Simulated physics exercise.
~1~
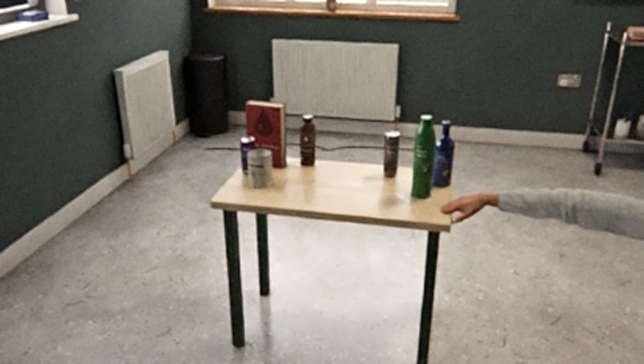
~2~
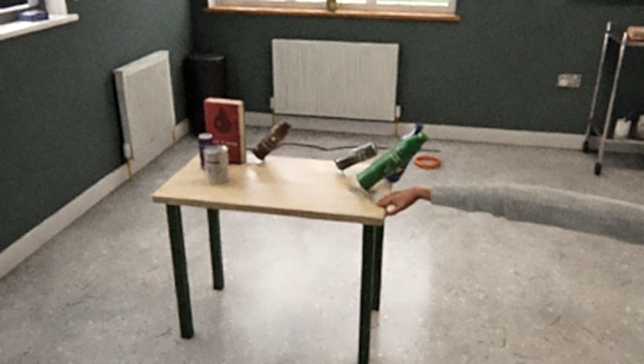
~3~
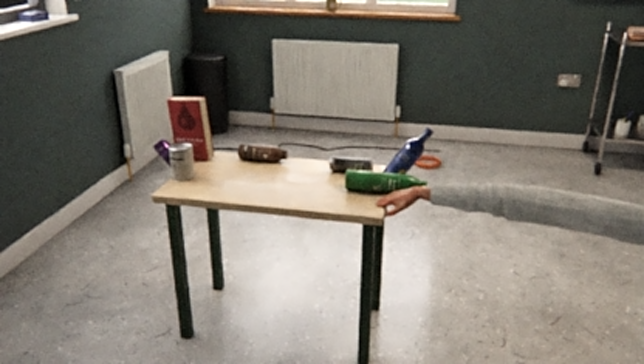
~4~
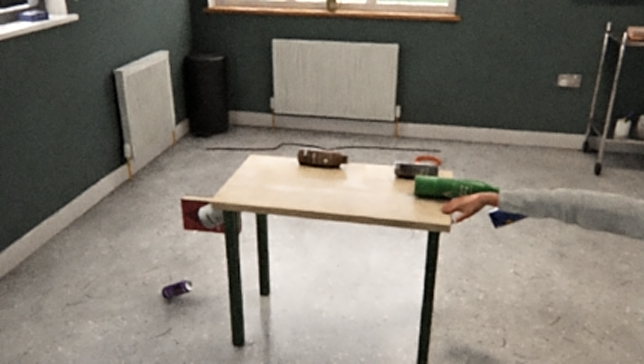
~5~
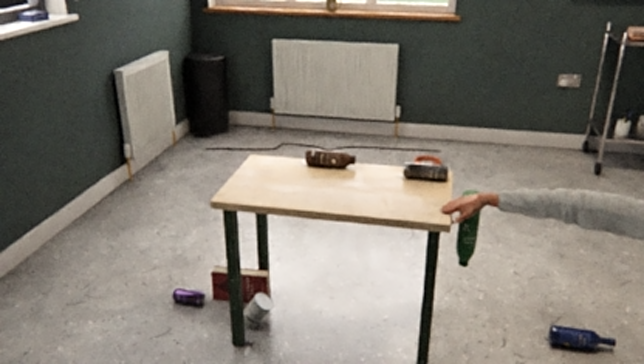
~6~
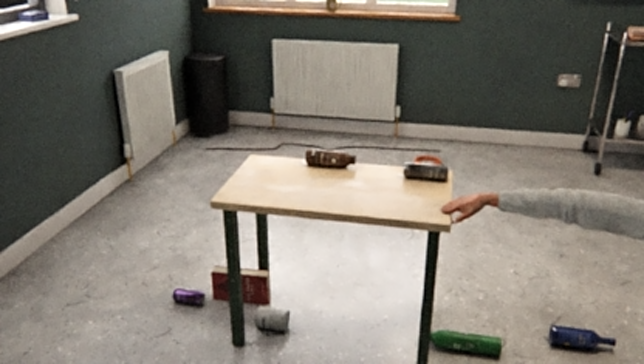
The clip opens on a light wooden table holding bottles, cans, a tin and a red book, with a hand gripping its right end. The table is pulled left, and the brown bottle, grey can, green bottle and blue bottle tilt right. The first three topple onto the tabletop, while the purple can tips at the left edge. As the table jerks back right, the purple can, red book and white tin fall off the left end, and the blue bottle drops off the right. The green bottle follows, leaving five objects tipped over on the floor and the brown bottle and grey can lying on the table.
